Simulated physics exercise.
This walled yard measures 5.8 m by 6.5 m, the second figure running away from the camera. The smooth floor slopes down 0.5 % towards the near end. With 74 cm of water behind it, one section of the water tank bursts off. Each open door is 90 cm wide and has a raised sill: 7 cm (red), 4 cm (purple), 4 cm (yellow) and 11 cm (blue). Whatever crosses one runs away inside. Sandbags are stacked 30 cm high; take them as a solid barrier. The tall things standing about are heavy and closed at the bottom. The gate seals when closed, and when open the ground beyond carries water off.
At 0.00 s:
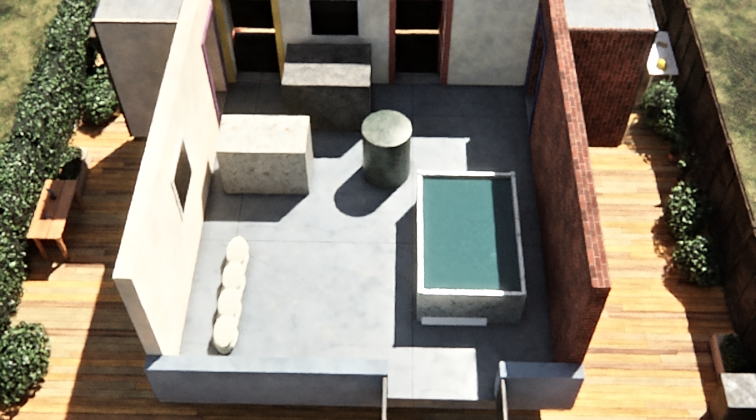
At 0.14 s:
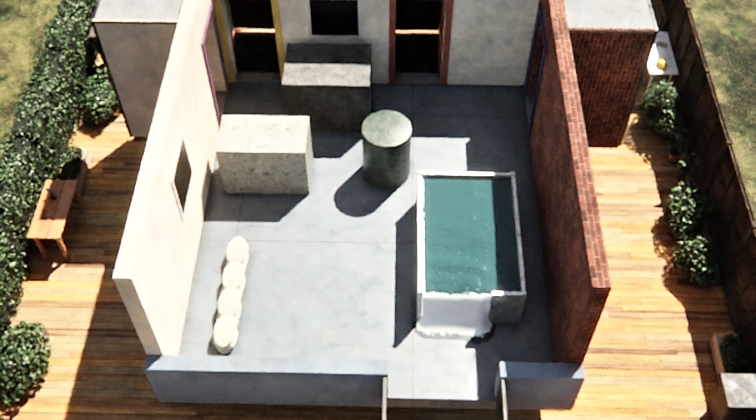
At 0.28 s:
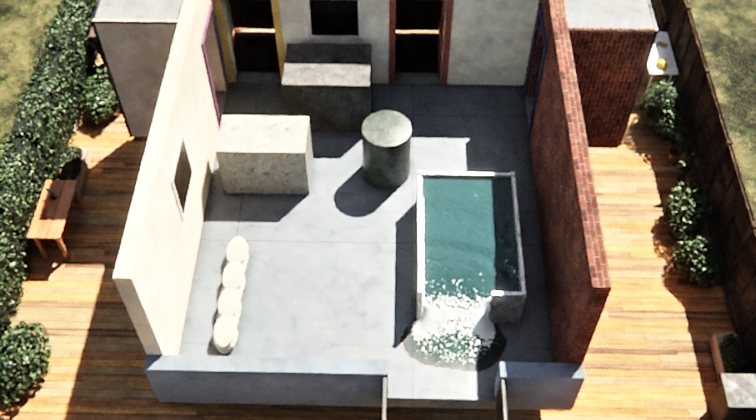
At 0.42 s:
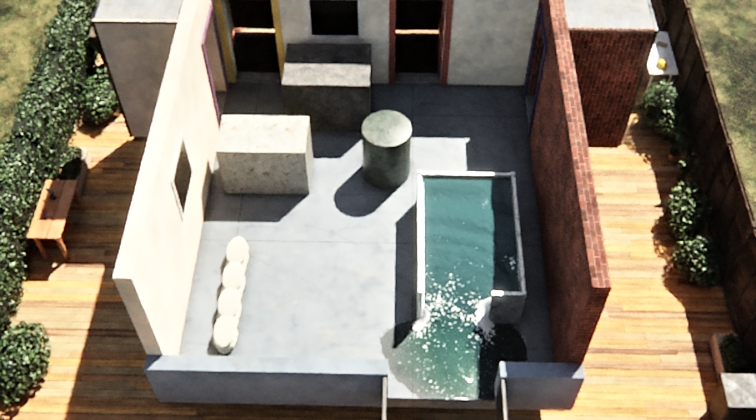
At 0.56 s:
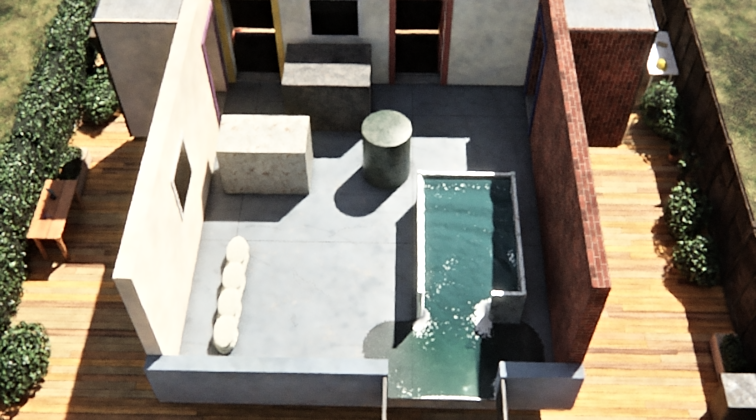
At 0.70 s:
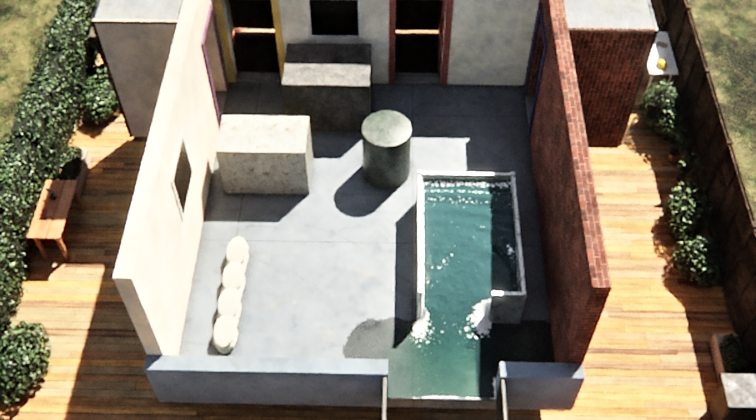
The clip opens on a walled grey yard seen from above, with blocks, a cylinder, stacked sandbags and a rectangular tank of still, teal water. Water bursts from the tank's near end in a white, foaming rush, then spreads across the floor to the near wall and its opening, while ripples cross the tank.
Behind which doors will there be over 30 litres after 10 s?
Door by door: At the red door it does not reach the limit; at the purple door it stays under the limit; at the yellow door it keeps below the limit; at the blue door it does not reach the limit.
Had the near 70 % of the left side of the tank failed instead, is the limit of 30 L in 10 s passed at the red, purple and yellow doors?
Against that limit: Red under, purple under, yellow past it.
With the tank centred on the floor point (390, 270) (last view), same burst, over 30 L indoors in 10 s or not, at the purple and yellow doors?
Against that limit: Purple under, yellow above.
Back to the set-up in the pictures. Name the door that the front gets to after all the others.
The yellow one.
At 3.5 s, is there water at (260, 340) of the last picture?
It is under water.
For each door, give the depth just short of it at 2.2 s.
Depths in cm: Red 0, purple 0, yellow 0, blue 0.
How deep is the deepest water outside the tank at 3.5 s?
Up to some 18 cm.
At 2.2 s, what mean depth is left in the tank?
Roughly 36 cm on average.
After 1.4 s water covers 15 % of the floor and is deepest (37 cm) near (447, 332); red door not reached, purple door not reached, yellow door not reached, blue door not reached.
After 2.2 s water covers 20 % of the floor and is deepest (28 cm) near (447, 332); red door not reached, purple door not reached, yellow door not reached, blue door not reached.
After 3.5 s water covers 30 % of the floor and is deepest (18 cm) near (447, 332); red door not reached, purple door not reached, yellow door not reached, blue door not reached.
After 6.0 s water covers 45 % of the floor and is deepest (11 cm) near (447, 332); red door not reached, purple door not reached, yellow door not reached, blue door 2 cm at the sill, 0 L in.
After 10.0 s water covers 60 % of the floor and is deepest (6 cm) near (447, 332); red door 1 cm at the sill, 0 L in, purple door 1 cm at the sill, 0 L in, yellow door 1 cm at the sill, 0 L in, blue door 2 cm at the sill, 0 L in.
